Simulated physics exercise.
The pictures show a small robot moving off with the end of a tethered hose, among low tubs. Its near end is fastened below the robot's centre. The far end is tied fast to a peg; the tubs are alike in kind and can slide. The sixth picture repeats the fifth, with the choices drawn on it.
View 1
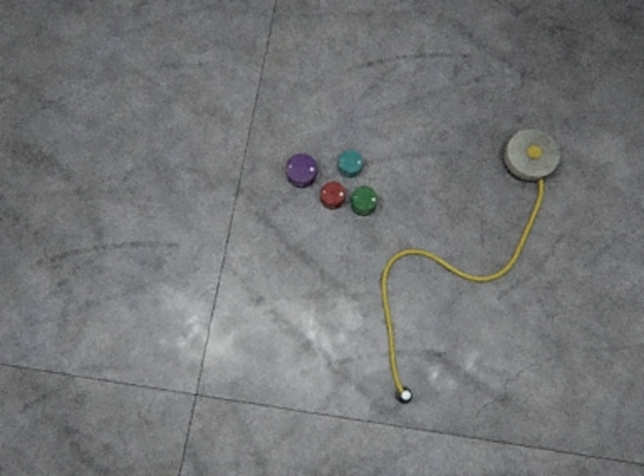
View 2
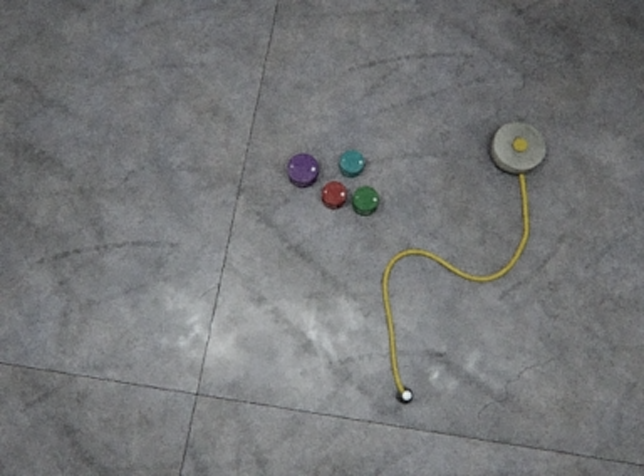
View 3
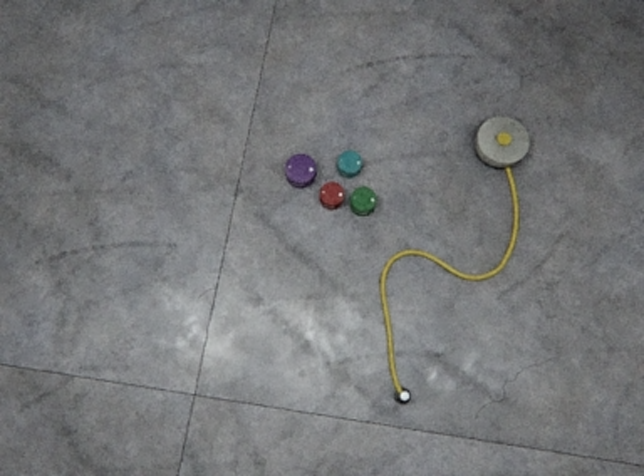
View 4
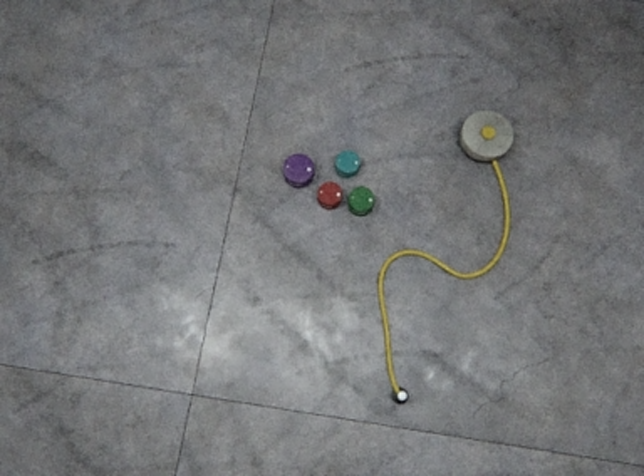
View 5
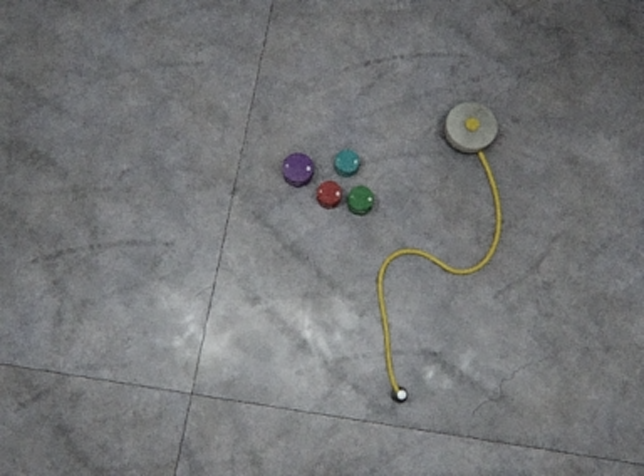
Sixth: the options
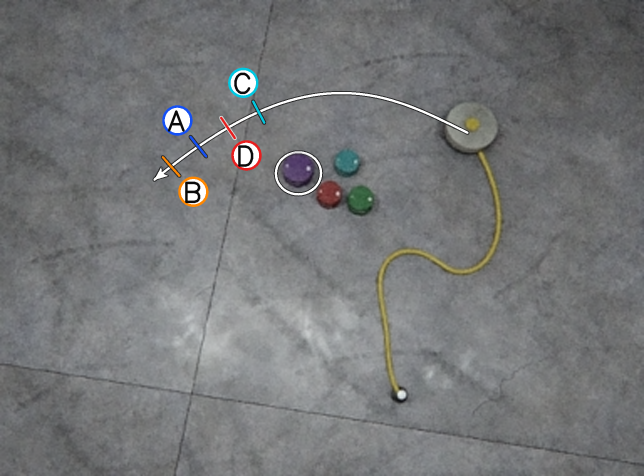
A round grey robot with a yellow centre moves slowly left and slightly upward, drawing the near end of a curving yellow hose with it, while the far end stays at a peg and four coloured tubs remain still.
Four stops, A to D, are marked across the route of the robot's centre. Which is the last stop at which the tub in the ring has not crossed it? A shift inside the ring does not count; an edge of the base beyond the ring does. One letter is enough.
At A, and not beyond.
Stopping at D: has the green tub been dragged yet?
No.
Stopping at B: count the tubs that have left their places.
Four.
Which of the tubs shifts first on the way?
Turquoise.
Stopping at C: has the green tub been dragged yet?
No.
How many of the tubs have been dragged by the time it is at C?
The count is none.
On the copy, A at (198, 147); B at (171, 166); C at (259, 112); D at (228, 128); the ring at (298, 173); the route from (467, 133) via (305, 97) to (154, 180).
On A. First, robot (374, 91); purple tub (298, 170).
Then, robot (275, 101); purple tub (298, 170).
Finally, robot (196, 143); red tub (327, 200); purple tub (298, 170); green tub (354, 203); turquoise tub (332, 177); the purple tub is still in its ring.
By contrast, B drags the ringed tub to (288, 183); C is safe but short; D is safe but short.
